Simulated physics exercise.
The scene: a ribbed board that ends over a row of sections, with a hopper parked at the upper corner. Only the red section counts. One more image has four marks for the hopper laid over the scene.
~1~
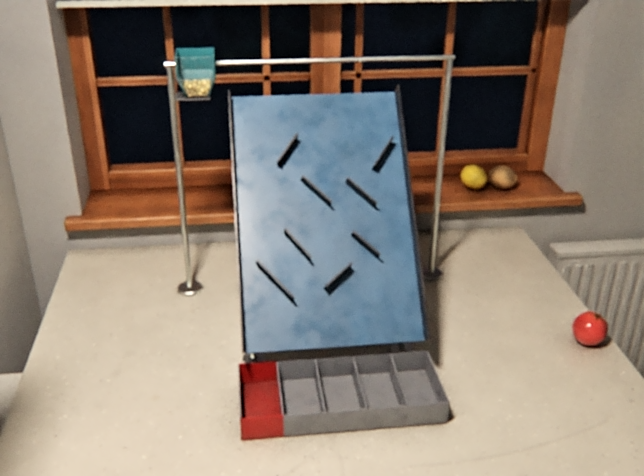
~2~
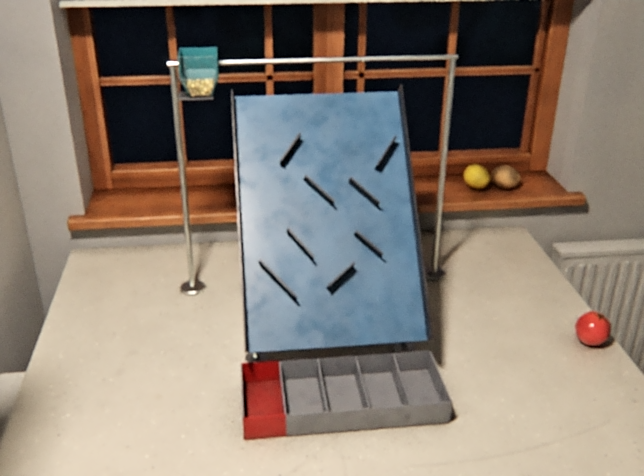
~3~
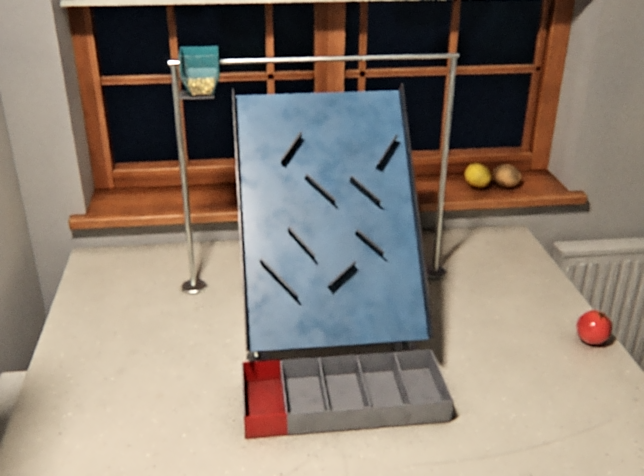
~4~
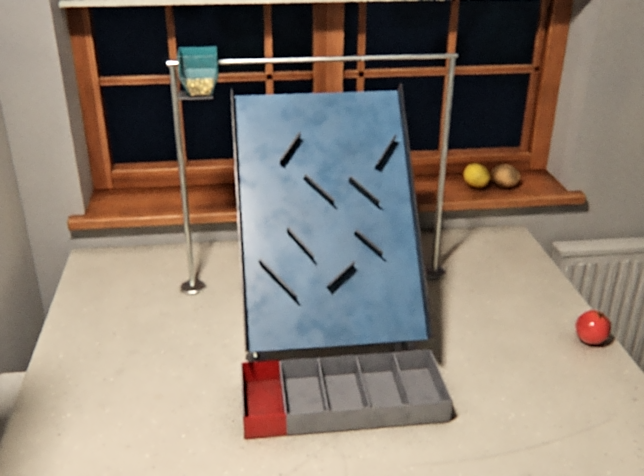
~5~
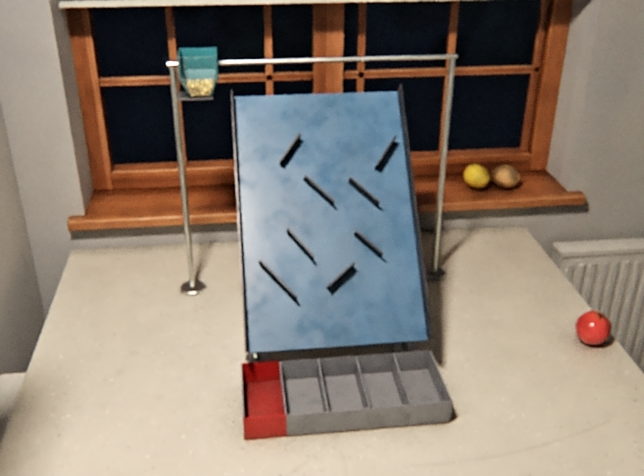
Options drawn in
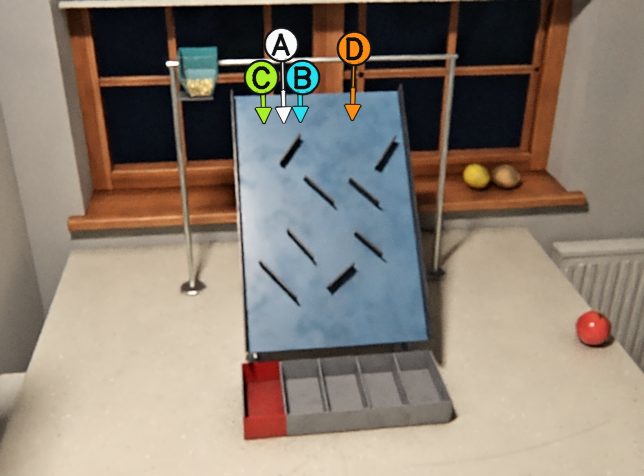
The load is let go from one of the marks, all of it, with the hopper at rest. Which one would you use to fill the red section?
A is best.
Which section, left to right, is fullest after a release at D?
The fifth from the left.
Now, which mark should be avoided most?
That is mark D.
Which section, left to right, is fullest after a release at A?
The first from the left.
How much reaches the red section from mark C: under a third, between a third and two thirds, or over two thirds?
Between a third and two thirds.
On the marked copy, mark A meets the board at (283, 116); mark B meets the board at (300, 116); mark C meets the board at (263, 117); mark D meets the board at (352, 114).
For mark A, roughly two thirds in the red section, roughly a quarter in other sections, about a tenth outside the box.
For mark B, roughly a third in the red section, roughly two thirds in other sections, just a few outside the box.
For mark C, roughly half in the red section, roughly half in other sections, just a few outside the box.
For mark D, not one piece in the red section, almost all in other sections, just a few outside the box.
